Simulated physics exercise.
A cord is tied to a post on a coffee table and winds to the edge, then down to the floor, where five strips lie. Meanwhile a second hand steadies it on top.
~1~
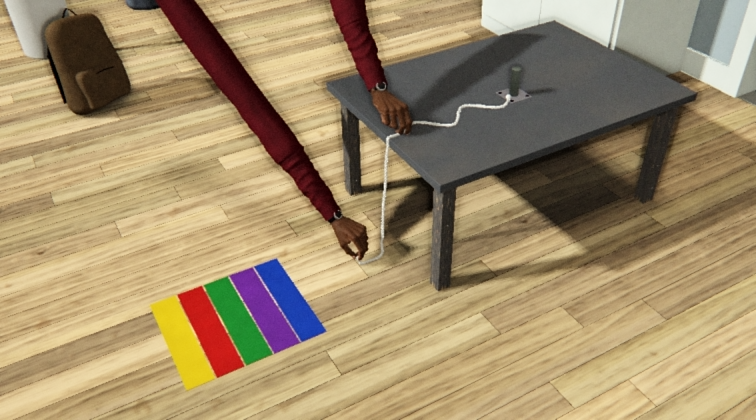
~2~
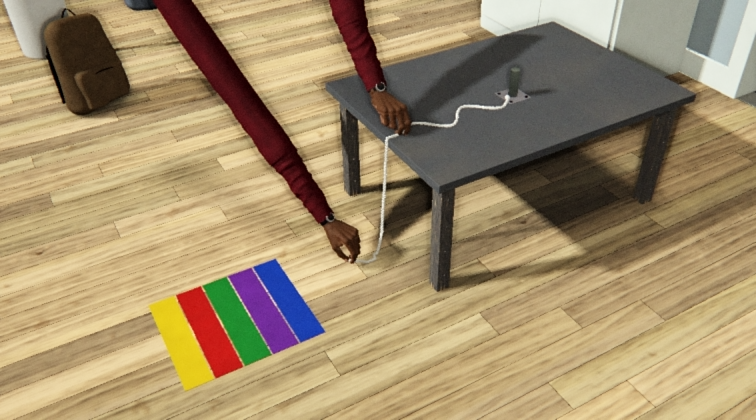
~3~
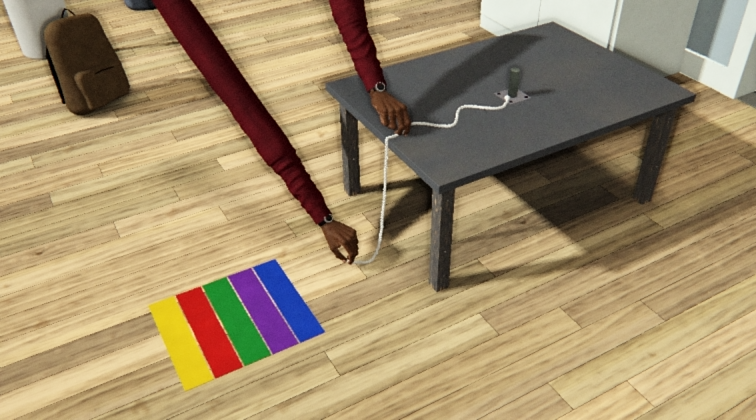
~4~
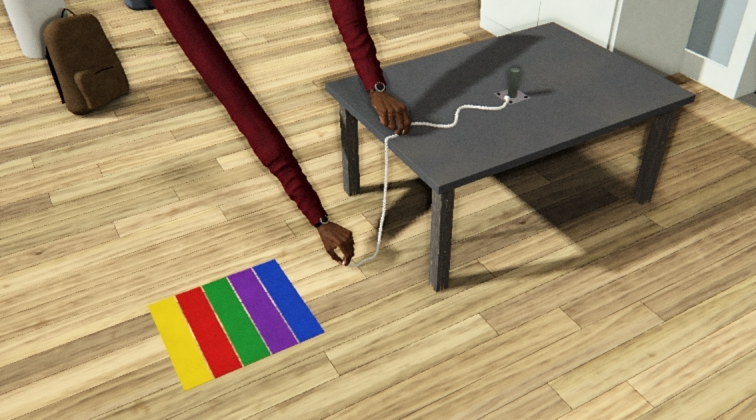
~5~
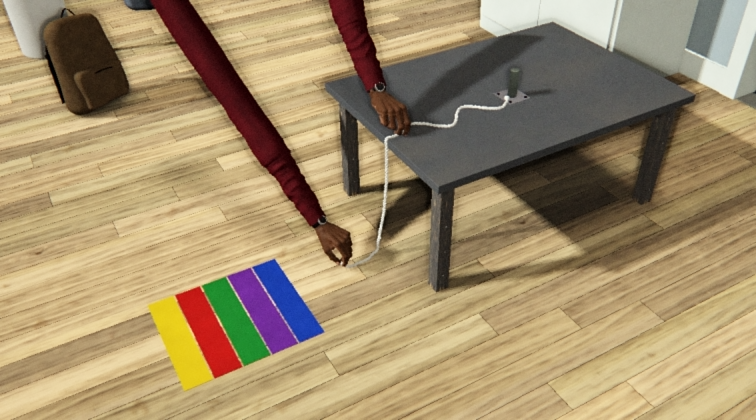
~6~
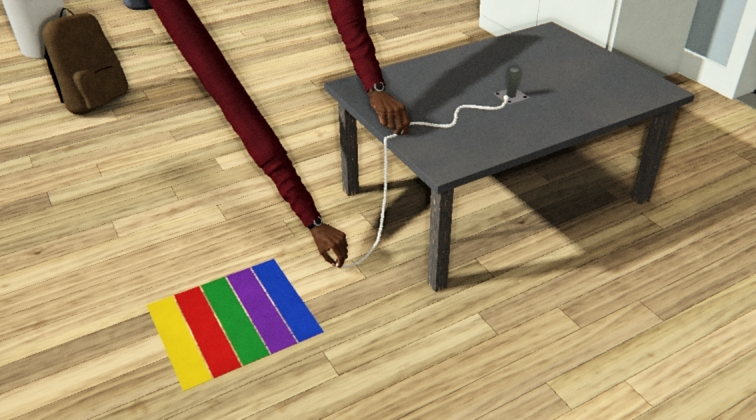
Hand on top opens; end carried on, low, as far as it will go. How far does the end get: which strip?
As far as the green strip.
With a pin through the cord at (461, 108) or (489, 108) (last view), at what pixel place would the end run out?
First try close to (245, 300), second close to (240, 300).
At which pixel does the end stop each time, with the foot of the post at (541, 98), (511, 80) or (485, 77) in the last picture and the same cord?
Around (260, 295), (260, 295) and (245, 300).
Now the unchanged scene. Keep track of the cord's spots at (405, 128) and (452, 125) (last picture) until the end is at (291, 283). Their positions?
You'll find the first mark at (386, 147) and the second mark at (424, 123).
Early on, end near (290, 283); over blue.
Midway, end near (254, 297); over purple.
At the end of the slack, end near (231, 305); over green. It halts on the green strip.
